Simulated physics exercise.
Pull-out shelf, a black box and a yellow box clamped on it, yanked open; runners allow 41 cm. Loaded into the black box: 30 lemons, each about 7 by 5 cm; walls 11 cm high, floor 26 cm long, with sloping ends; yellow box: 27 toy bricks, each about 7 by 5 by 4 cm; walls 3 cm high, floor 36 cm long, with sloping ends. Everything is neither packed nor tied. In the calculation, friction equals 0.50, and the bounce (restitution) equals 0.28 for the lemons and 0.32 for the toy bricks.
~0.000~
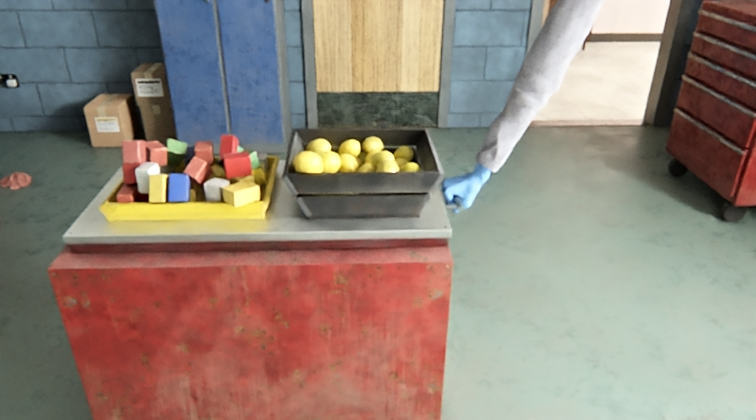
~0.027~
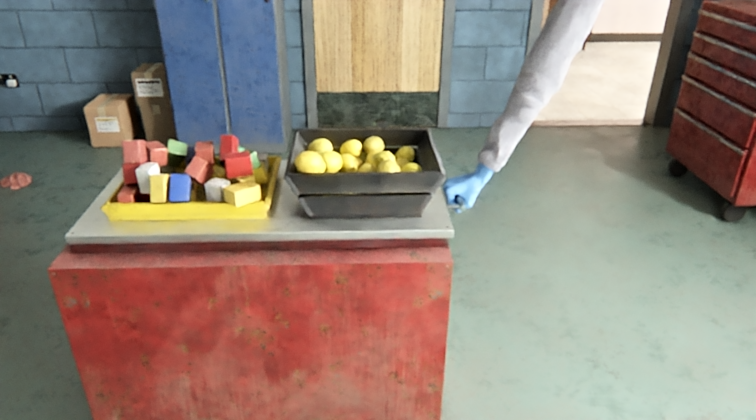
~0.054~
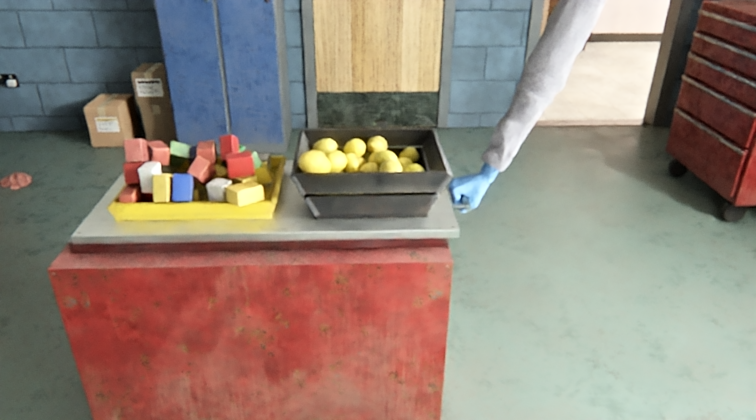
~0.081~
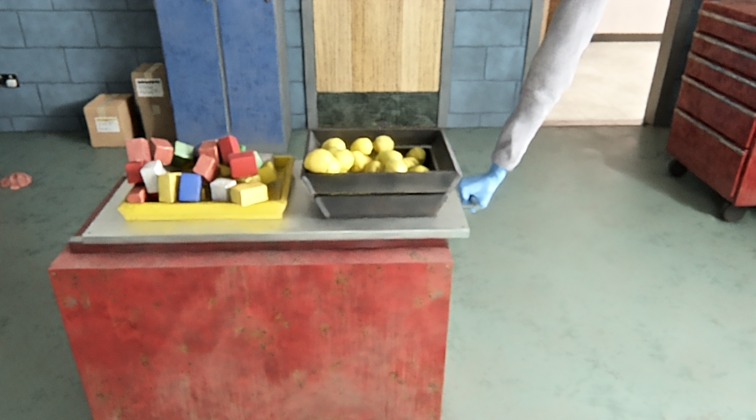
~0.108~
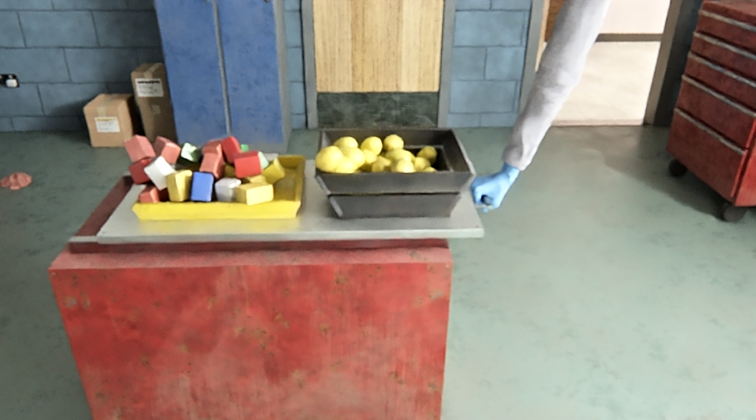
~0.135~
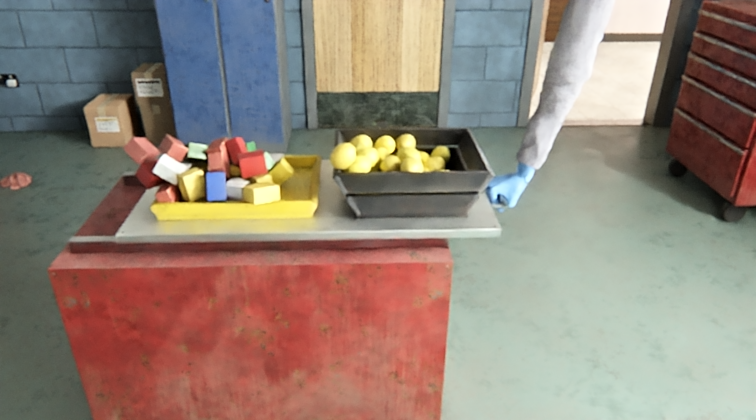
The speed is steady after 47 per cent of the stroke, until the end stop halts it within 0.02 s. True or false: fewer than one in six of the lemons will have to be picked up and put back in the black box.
True.
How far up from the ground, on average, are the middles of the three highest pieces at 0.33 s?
Close to 82 cm, on average.
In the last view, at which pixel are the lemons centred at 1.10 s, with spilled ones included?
I'd put the middle close to (533, 171).
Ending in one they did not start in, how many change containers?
I'd estimate close to 2.
After 0.25 s, end of travel.
After 0.33 s, black box 30 in, 0 out and yellow box 20 in, 7 out.
After 0.45 s, black box 28 in, 2 out and yellow box 16 in, 11 out.
After 0.67 s, black box 28 in, 2 out and yellow box 13 in, 14 out.
Final count (at 1.10 s), black box 28 in, 2 out and yellow box 12 in, 15 out. Asked share, 2 of 30, 7 per cent.
